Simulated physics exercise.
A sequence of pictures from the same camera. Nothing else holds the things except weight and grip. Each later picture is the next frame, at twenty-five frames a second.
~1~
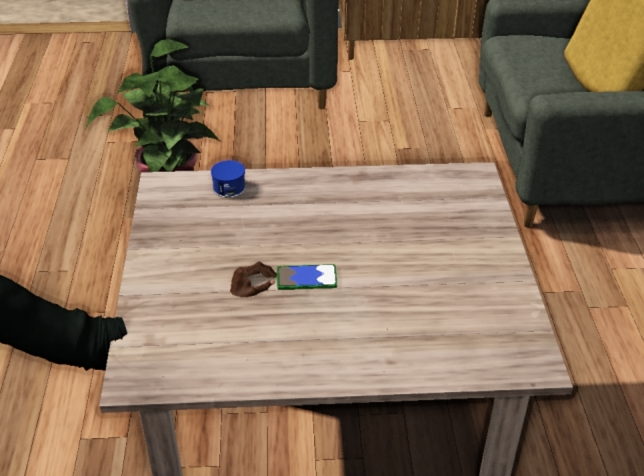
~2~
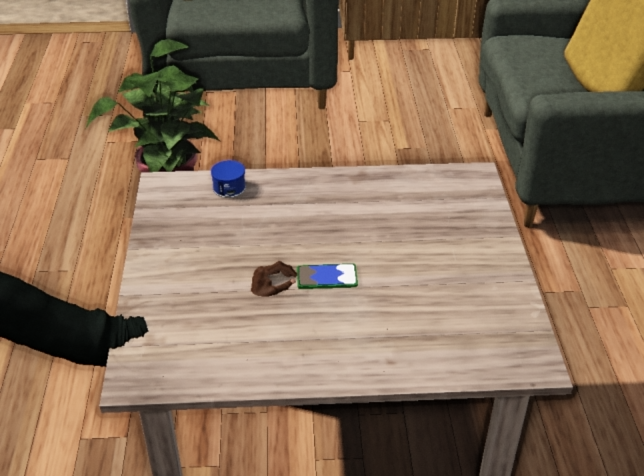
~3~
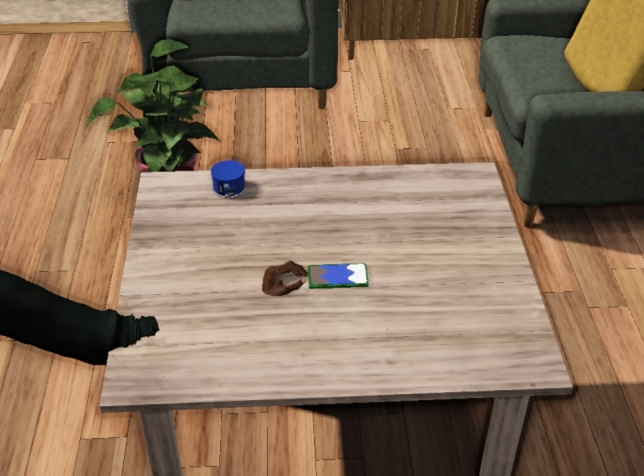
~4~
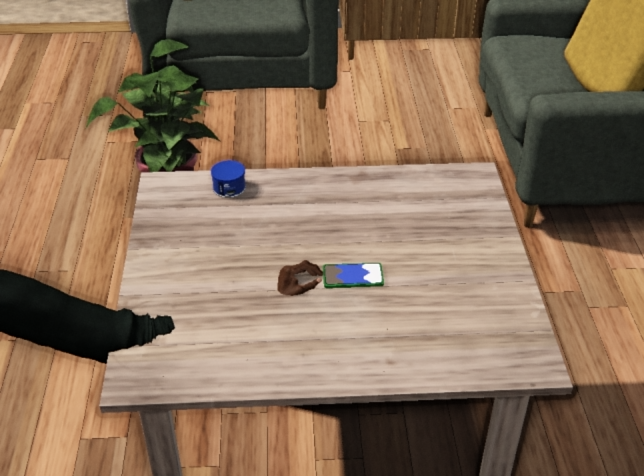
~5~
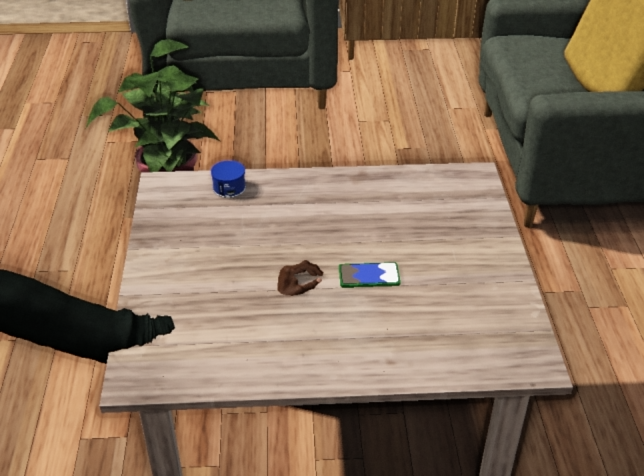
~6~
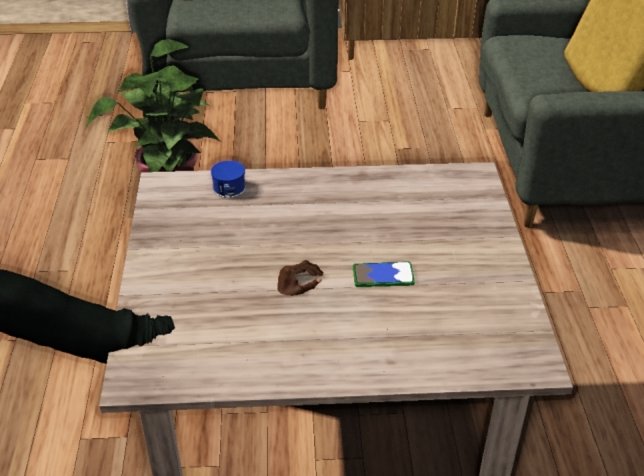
The clip shows a dark-sleeved arm and a brown hand moving right across a wooden table as a green-edged phone slides along beside the hand; then the hand stays still while the phone slides slightly farther right, opening a gap.
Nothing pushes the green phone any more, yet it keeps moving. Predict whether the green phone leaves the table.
It never leaves the table.
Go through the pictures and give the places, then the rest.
The first frame shows under the hand; green phone (307, 277).
The second frame shows under the hand; green phone (327, 276).
The third frame shows under the hand; green phone (338, 276).
The fourth frame shows green phone (353, 275).
The fifth frame shows green phone (369, 275) moved a little.
The sixth frame shows green phone (384, 274) moved a little.
Then, 0.10 s later than the last frame, green phone moved about its own width near (410, 273).
Then, 0.20 s later than the last frame, green phone moved about its own width near (424, 273).
When it is over, moved from the start, green phone. End places, in pixels of the last picture, green phone near (427, 273).
